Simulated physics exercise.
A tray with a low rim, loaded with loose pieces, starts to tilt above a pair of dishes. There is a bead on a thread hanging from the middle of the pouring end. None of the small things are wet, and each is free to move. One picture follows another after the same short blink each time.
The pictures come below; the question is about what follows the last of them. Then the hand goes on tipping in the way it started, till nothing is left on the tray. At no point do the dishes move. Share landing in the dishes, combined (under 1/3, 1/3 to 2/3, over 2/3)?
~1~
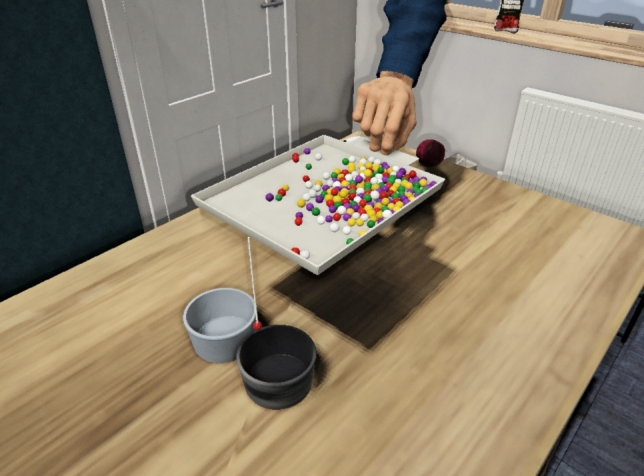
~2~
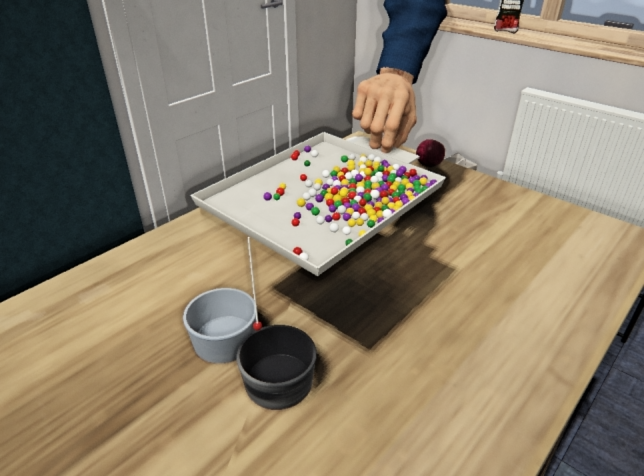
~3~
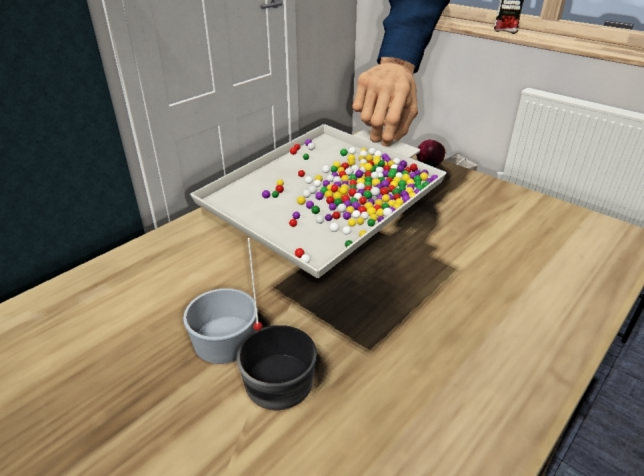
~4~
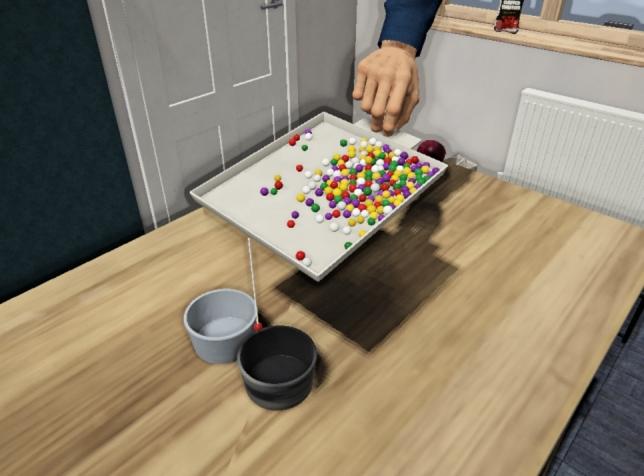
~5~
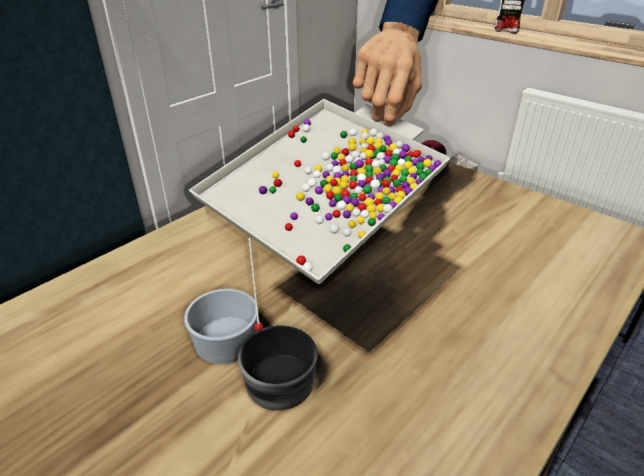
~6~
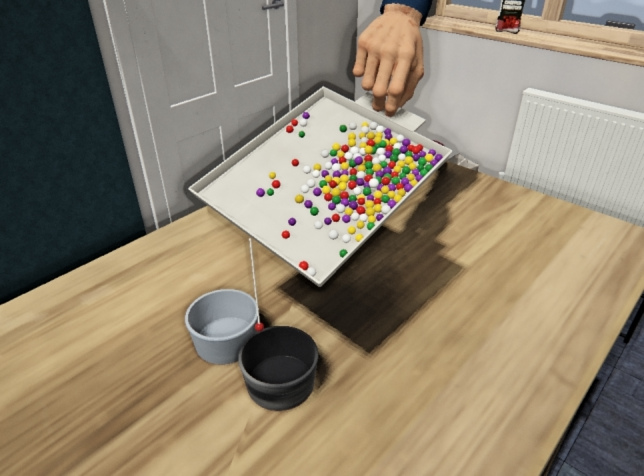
Under 1/3.
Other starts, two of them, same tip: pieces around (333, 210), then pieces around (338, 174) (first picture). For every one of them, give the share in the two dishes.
Around 20 percent the first time, around 20 percent the second.
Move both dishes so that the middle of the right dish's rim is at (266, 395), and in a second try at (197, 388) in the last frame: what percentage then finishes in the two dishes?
I'd say about 40 percent, followed by about 0 percent.
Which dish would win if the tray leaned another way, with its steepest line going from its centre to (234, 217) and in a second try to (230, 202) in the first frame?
Point by point: The left side, then the left side.
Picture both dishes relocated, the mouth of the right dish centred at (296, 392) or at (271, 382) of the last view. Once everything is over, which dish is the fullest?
The first time it's the one placed on the right, and the second time it's the one placed on the right.
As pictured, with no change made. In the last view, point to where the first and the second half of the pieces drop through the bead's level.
At (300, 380) for the first part, then at (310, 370) for the others.
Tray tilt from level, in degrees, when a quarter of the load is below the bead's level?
Approx. 65° from level.
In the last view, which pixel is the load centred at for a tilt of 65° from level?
I'd mark the middle close to (313, 281).
Shortly afterwards, tray tipped steeply; near half on the tray; only a few in the right dish; a little outside both; near a quarter in the air.
Next, tray tipped past a quarter turn; only a few on the tray; near a quarter in the right dish; the bulk outside both; a little in the air.
Some moments later, tray tipped past a quarter turn; near a quarter in the right dish; the bulk outside both.
In the end, tray tipped past a quarter turn; near a quarter in the right dish; none at all in the left dish; the bulk outside both.
